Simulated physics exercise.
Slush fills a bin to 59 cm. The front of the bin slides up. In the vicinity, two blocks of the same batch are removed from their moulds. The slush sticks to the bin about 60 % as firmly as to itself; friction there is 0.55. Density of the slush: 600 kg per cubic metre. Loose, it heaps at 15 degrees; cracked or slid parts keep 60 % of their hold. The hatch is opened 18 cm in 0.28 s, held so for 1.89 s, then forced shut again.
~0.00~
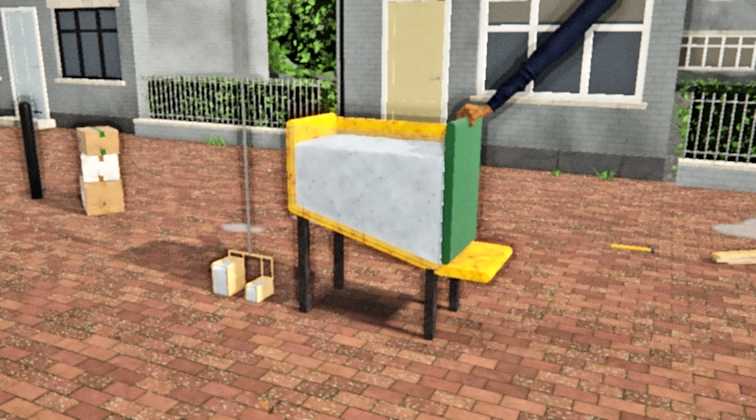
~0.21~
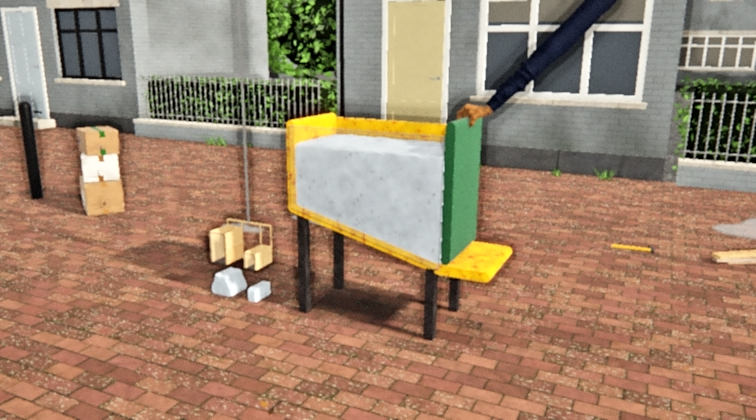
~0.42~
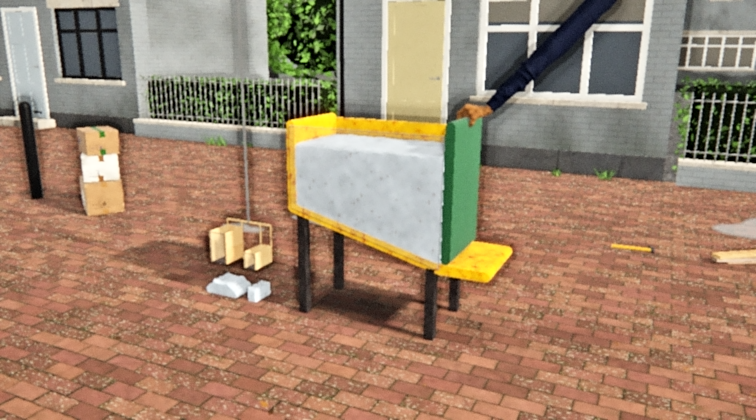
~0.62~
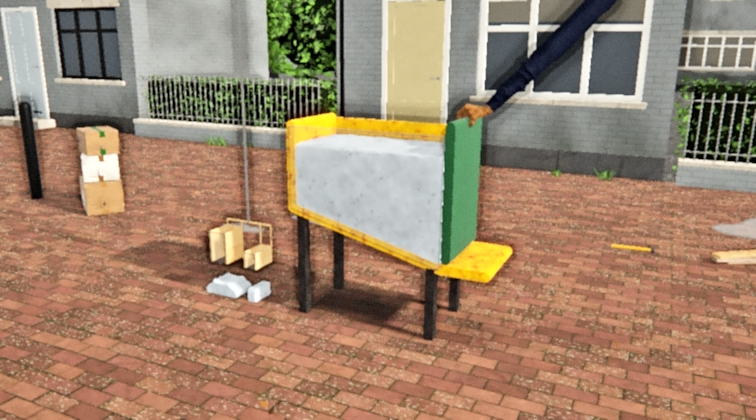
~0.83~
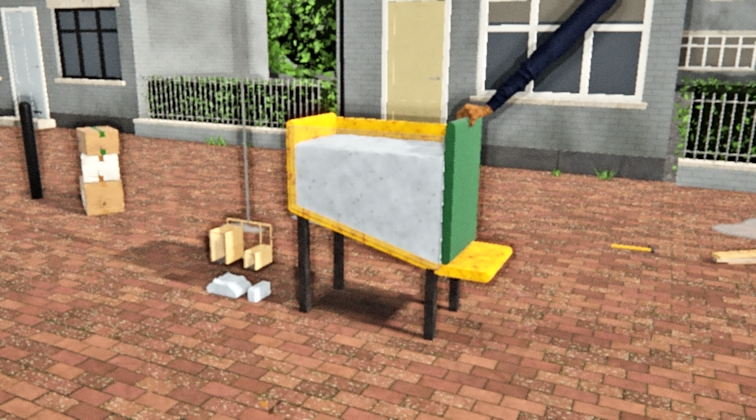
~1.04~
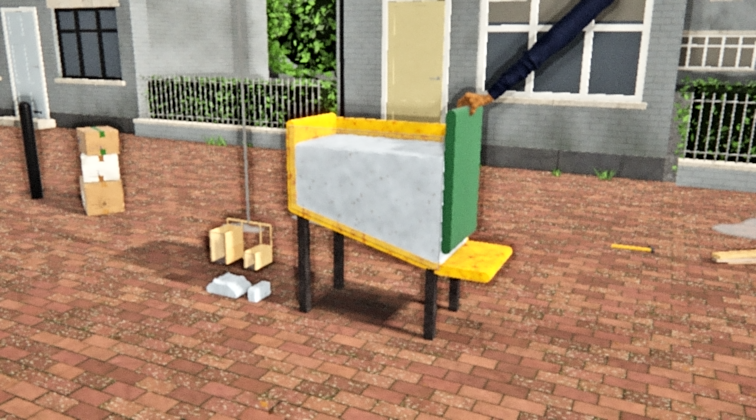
On a brick-paved street, two pale blocks come out of their small moulds beside a yellow bin of grey-white slush, and the left one slumps low; then a hand raises the bin's green front hatch slightly.
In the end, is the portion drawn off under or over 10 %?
I'd say the portion is higher than 10 %.
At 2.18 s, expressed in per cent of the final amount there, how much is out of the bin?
It comes to about 70 percent.
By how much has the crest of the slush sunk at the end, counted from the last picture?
Around 0 centimetres, give or take.
By 1.56 s, the hatch is 18 cm open and 6 % is out.
By 2.18 s, the hatch is 18 cm open and 14 % is out.
By 2.79 s, the hatch is 18 cm open and 17 % is out.
By 3.41 s, the hatch is 4.4 cm open and 21 % is out.
By 4.16 s, at the end, the hatch is shut and 21 % is out.
